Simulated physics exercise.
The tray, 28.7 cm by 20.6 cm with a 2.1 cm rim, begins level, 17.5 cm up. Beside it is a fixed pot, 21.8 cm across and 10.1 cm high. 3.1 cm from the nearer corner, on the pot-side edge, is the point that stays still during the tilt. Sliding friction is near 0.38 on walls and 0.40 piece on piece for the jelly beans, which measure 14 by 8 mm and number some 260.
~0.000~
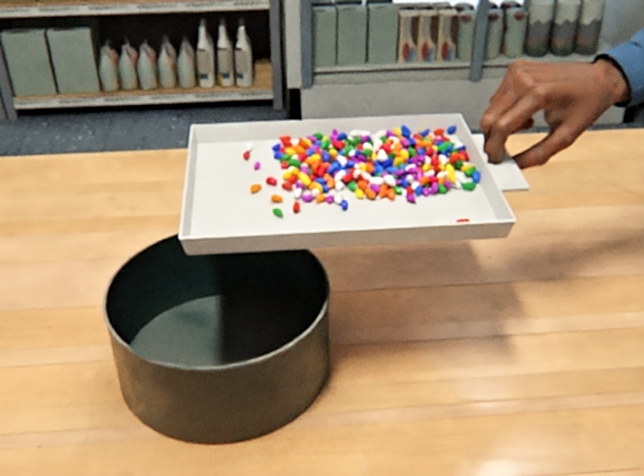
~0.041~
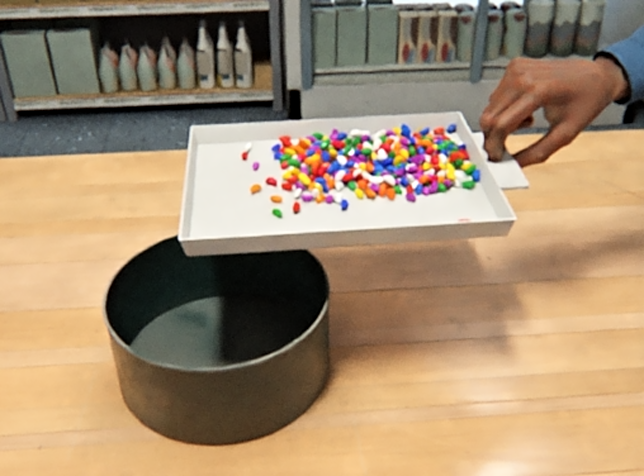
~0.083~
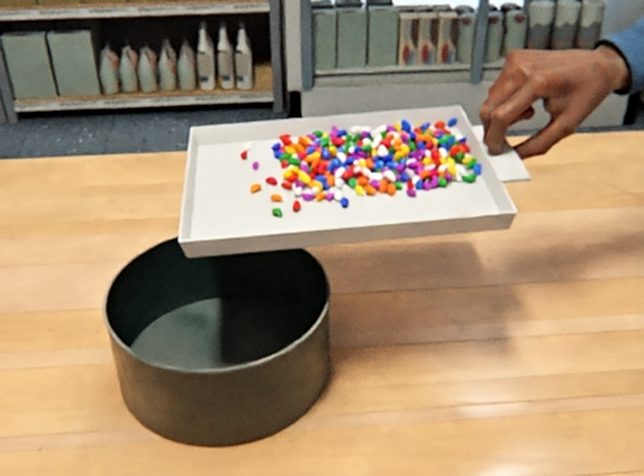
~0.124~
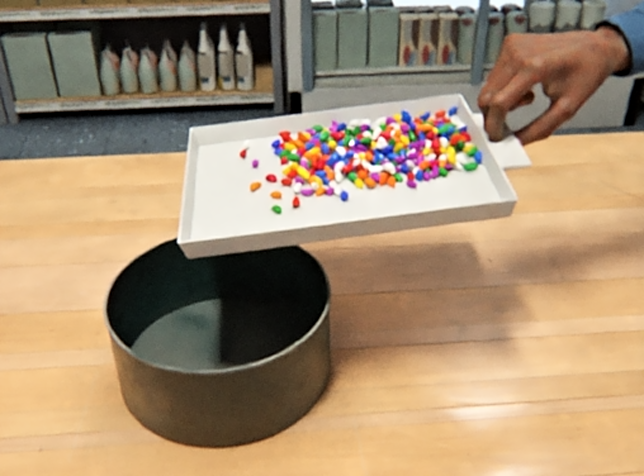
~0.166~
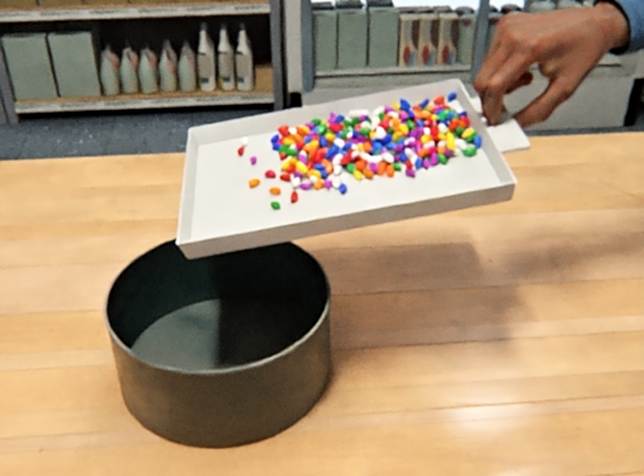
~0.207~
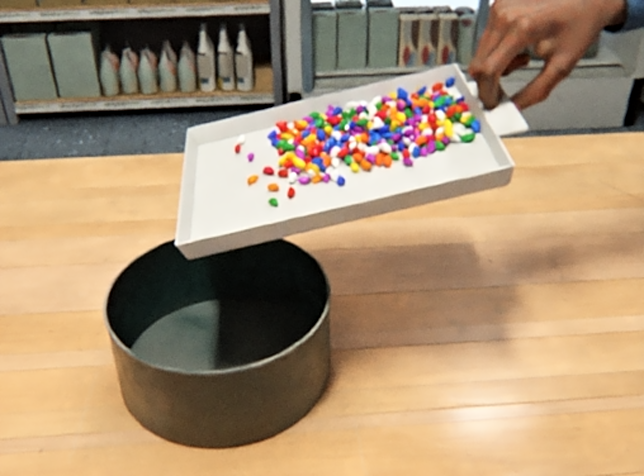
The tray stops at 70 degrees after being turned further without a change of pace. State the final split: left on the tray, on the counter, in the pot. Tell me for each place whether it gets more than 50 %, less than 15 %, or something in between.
My prediction: Tray: It's going to get a solid slice of the load. Counter: It's going to get a solid slice of the load. Pot: It's going to get a solid slice of the load.
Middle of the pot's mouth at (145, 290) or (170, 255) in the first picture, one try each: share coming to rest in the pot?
Close to 50 in a hundred, then close to 55 in a hundred.
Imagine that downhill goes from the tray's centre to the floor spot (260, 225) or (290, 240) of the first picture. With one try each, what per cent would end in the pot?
I'd put it at roughly 55 per cent for the first tilt and roughly 65 per cent for the second.
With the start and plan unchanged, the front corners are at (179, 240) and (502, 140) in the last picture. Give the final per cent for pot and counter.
Split: Pot = 15, counter = 65.
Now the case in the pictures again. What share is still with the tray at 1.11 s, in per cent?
Close to 35 in a hundred parts of the load.
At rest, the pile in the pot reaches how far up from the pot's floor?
Around 1.0 cm above the floor.
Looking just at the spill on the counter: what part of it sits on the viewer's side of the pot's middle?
Roughly 20 per cent.
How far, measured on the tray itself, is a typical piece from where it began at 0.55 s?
Roughly 5 cm.
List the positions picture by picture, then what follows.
The first frame shows tray tilt 0 degrees, front corners at (185, 235) and (510, 218); middle of the pieces at (378, 163); pot at (218, 288).
The second frame shows tray tilt 1 degrees, front corners at (185, 236) and (510, 216); middle of the pieces at (377, 163).
The third frame shows tray tilt 2 degrees, front corners at (185, 238) and (511, 209); middle of the pieces at (378, 159).
The fourth frame shows tray tilt 5 degrees, front corners at (184, 239) and (511, 196), lowest corner left front; middle of the pieces at (378, 151).
The fifth frame shows tray tilt 9 degrees, front corners at (182, 240) and (510, 180), lowest corner left front; middle of the pieces at (377, 142).
The sixth frame shows tray tilt 12 degrees, front corners at (181, 240) and (507, 164), lowest corner left front; middle of the pieces at (374, 132); pot at (218, 292). Its pace works out near 85 degrees a second.
After 0.55 s, tilt 41 degrees; the tray holds 100 %, the pot 0 %.
Then, at 0.77 s, tilt 59 degrees; the tray holds 90 %, the pot 0 %.
After 1.11 s, tilt 70 degrees; the tray holds 35 %, the pot 25 %.
At rest (2.3 s), tray 30 %, counter 40 %, pot 30 %.
